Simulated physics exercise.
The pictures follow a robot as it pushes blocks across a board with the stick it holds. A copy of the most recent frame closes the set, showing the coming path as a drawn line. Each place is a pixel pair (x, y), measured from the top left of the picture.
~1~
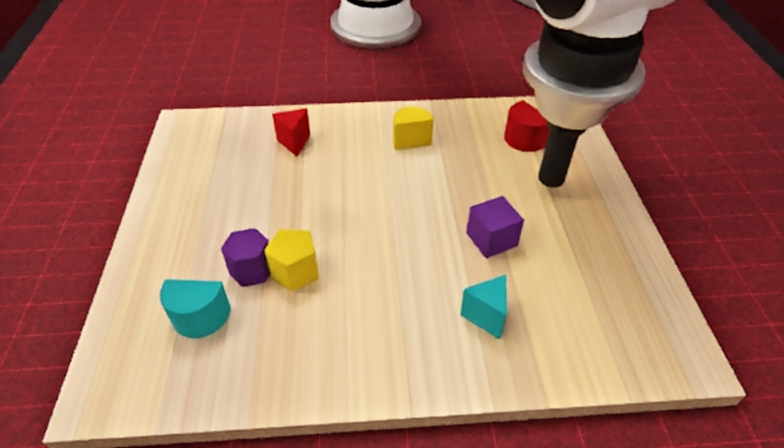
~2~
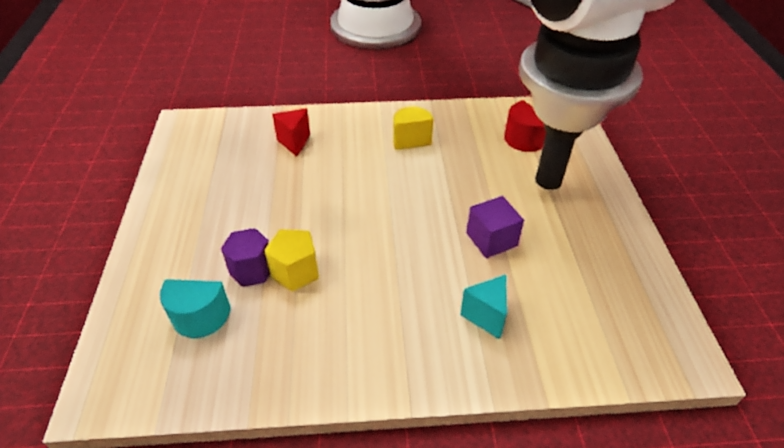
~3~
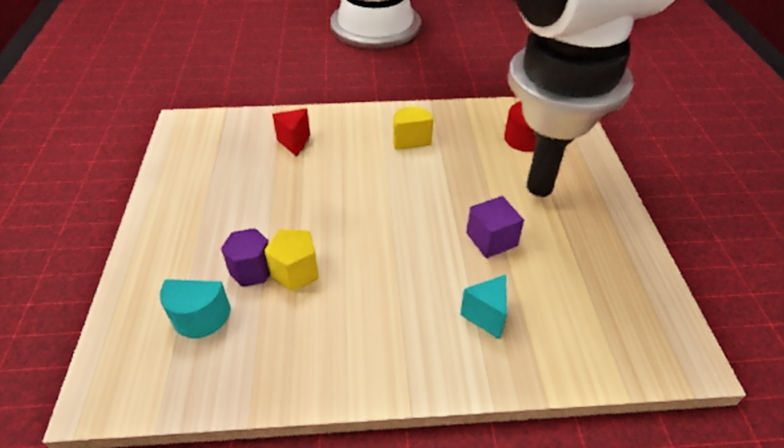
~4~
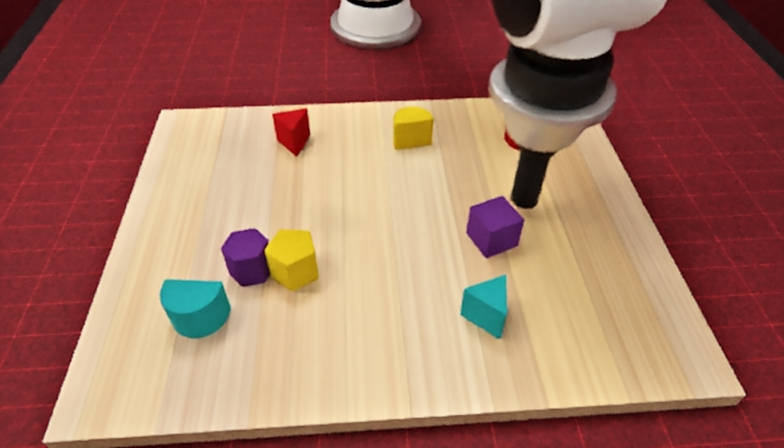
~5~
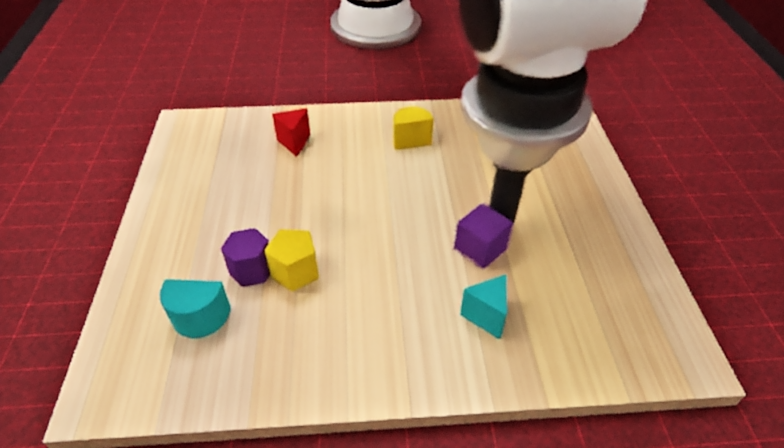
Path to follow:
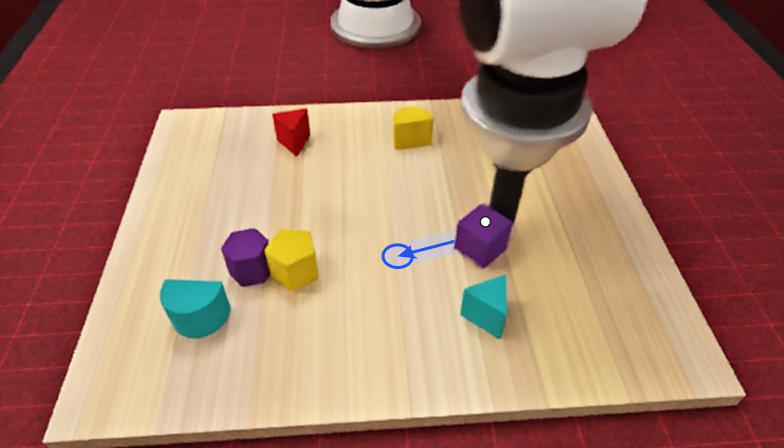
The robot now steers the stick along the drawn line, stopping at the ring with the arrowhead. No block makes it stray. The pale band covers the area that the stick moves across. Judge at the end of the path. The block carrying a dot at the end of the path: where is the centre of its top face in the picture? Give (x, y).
My prediction: (456, 245).
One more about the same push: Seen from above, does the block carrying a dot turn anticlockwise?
Yes
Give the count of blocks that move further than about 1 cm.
Once the path ends, one block will have shifted.
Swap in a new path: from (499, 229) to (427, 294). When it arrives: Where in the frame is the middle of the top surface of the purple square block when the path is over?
The purple square block ends near (416, 298).
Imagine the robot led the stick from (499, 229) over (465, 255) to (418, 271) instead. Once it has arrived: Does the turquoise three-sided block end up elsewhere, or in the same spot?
The turquoise three-sided block does not move.
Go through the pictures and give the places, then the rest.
The first frame shows tip of the stick (551, 179), middles of tops, purple square block (497, 213).
The second frame shows stick (548, 181), nothing pushed.
The third frame shows stick (539, 188), nothing pushed.
The fourth frame shows stick (524, 200), nothing pushed.
The fifth frame shows stick (501, 217), purple square block (485, 222).
The line goes straight from (499, 229) to (398, 256); the dot is on the purple square block.
The first path, step by step. One third of the way, stick (467, 227); purple square block (463, 238), turned 40° anticlockwise.
Two thirds of the way, stick (433, 236); purple square block (456, 245), turned 60° anticlockwise.
At the end, stick (398, 244); purple square block (456, 245), turned 60° anticlockwise.
